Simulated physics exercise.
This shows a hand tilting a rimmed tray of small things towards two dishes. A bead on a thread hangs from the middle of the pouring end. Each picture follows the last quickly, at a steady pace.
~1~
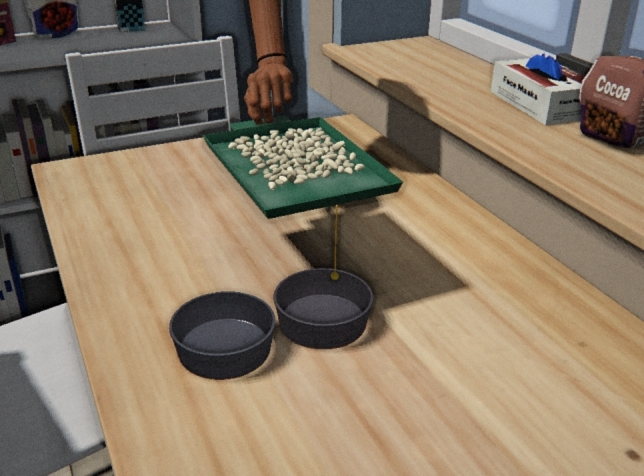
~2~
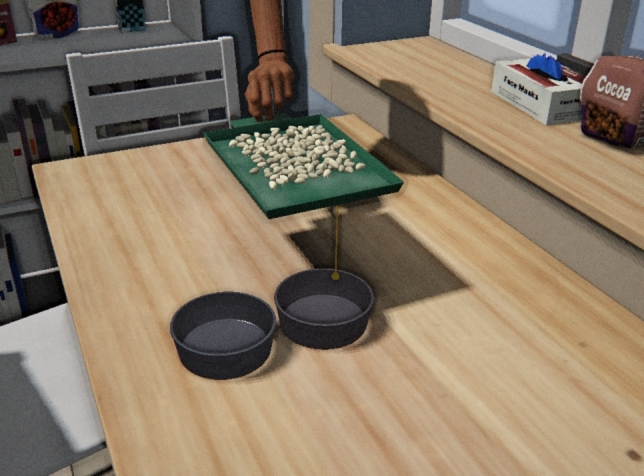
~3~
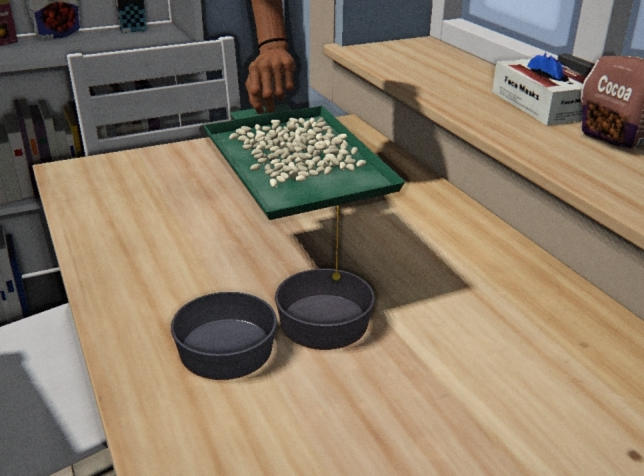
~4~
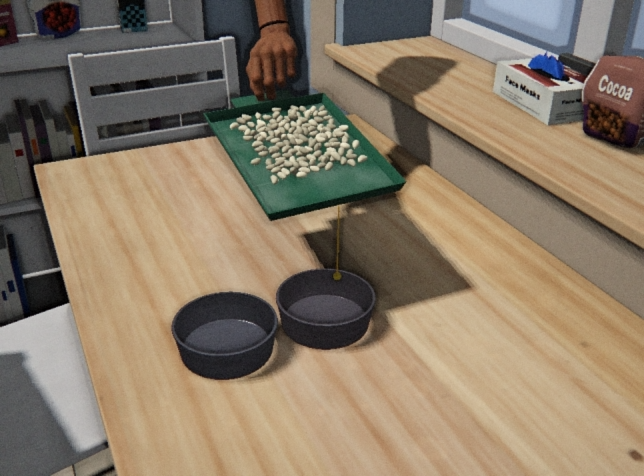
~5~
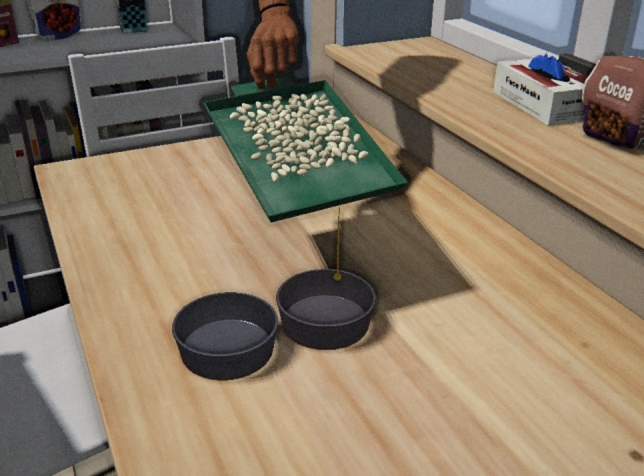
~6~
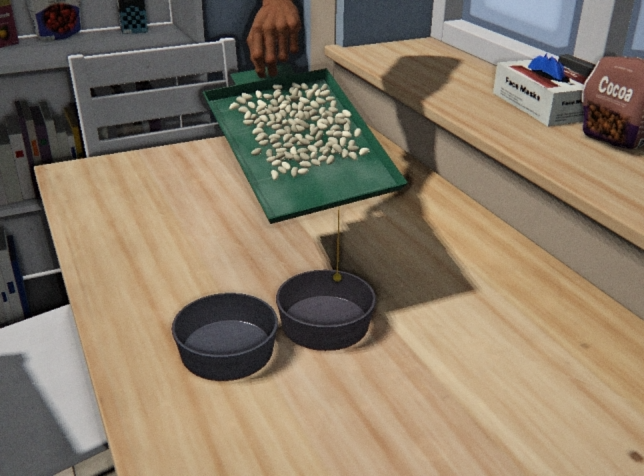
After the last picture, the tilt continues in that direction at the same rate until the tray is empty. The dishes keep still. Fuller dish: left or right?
The right dish.
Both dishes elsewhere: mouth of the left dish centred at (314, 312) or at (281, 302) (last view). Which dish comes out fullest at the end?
Place 1 - the dish at left; place 2 - the dish at left.
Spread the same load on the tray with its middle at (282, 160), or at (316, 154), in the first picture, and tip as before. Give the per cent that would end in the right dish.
Respectively 40 and 60 in a hundred.
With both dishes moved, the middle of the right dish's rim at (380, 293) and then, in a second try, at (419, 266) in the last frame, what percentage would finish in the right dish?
The first position comes out at 30 per cent, the other at 0 per cent.
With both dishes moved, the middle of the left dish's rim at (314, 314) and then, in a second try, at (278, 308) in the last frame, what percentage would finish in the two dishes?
Try 1: Some 80 %; try 2: Some 70 %.
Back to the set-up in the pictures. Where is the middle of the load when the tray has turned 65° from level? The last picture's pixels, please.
Somewhere around pixel (323, 191) in the last picture.
Shortly afterwards, tray tipped steeply; the bulk on the tray; only a few in the right dish; a little in the air.
Next, tray tipped past a quarter turn; near half on the tray; only a few in the left dish; near a quarter in the right dish; a little outside both; near a quarter in the air.
Some moments later, tray tipped past a quarter turn; a little in the left dish; near half in the right dish; near a third outside both.
In the end, tray tipped past a quarter turn; a little in the left dish; near half in the right dish; near a third outside both.
